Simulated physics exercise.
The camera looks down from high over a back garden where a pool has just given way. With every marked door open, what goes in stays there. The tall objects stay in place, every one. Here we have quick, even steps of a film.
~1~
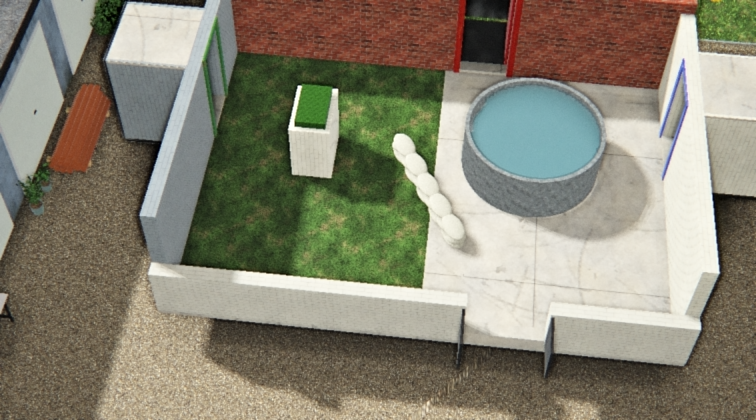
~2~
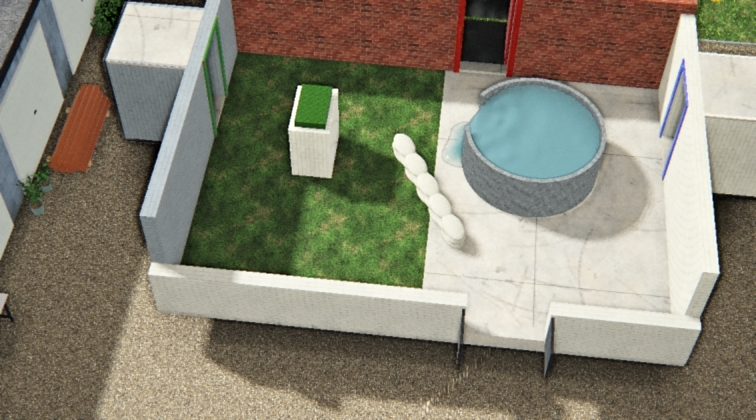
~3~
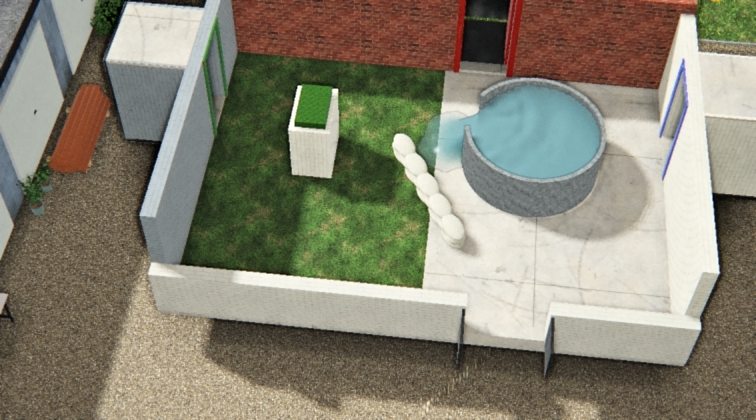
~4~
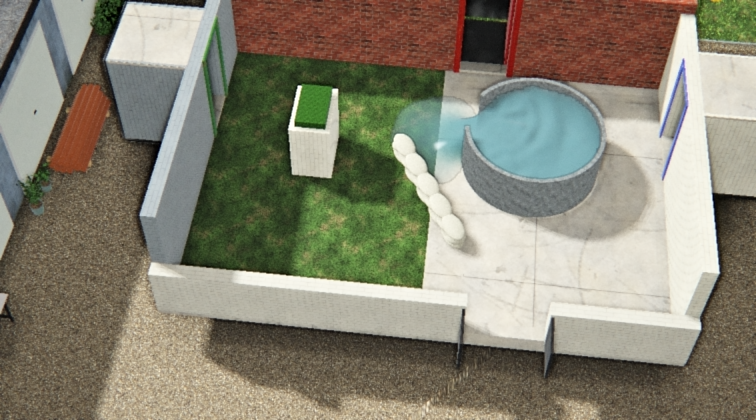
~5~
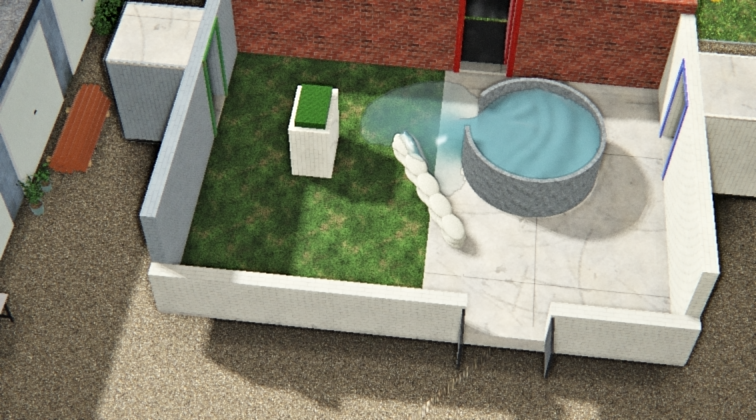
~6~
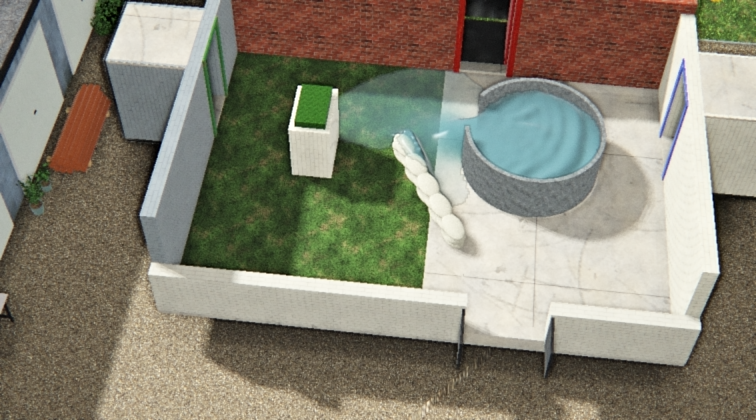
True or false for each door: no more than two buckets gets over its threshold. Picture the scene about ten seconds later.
The green door - false; the blue door - true; the red door - true.
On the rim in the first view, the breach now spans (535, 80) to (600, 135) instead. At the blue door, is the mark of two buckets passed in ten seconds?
I reckon blue door overshoots.
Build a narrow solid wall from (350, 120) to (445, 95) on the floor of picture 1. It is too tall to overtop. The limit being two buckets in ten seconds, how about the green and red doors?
Looks like the green door doesn't reach that amount while the red door surpasses that amount.
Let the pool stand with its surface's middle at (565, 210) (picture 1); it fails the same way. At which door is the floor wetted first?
Answer: The red one.
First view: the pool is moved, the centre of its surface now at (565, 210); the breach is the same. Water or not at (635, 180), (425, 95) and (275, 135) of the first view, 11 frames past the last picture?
Spared, soaked, spared.
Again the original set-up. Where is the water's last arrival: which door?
The blue-painted one.
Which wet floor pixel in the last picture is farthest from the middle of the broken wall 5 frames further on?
Close to (276, 89).
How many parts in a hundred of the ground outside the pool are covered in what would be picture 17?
I'd guess some 35 per cent.
A moment on, water covers 20 % of the floor; the green door not reached, the blue door not reached, the red door wet at the sill, nothing in.
Next, water covers 35 % of the floor; the green door not reached, the blue door not reached, the red door under two buckets in.
Then, water covers 50 % of the floor; the green door over two buckets in, the blue door not reached, the red door under two buckets in.
Later, water covers 80 % of the floor; the green door far over two buckets in, the blue door wet at the sill, nothing in, the red door under two buckets in.
In the end, water covers 95 % of the floor; the green door far over two buckets in, the blue door wet at the sill, nothing in, the red door under two buckets in.
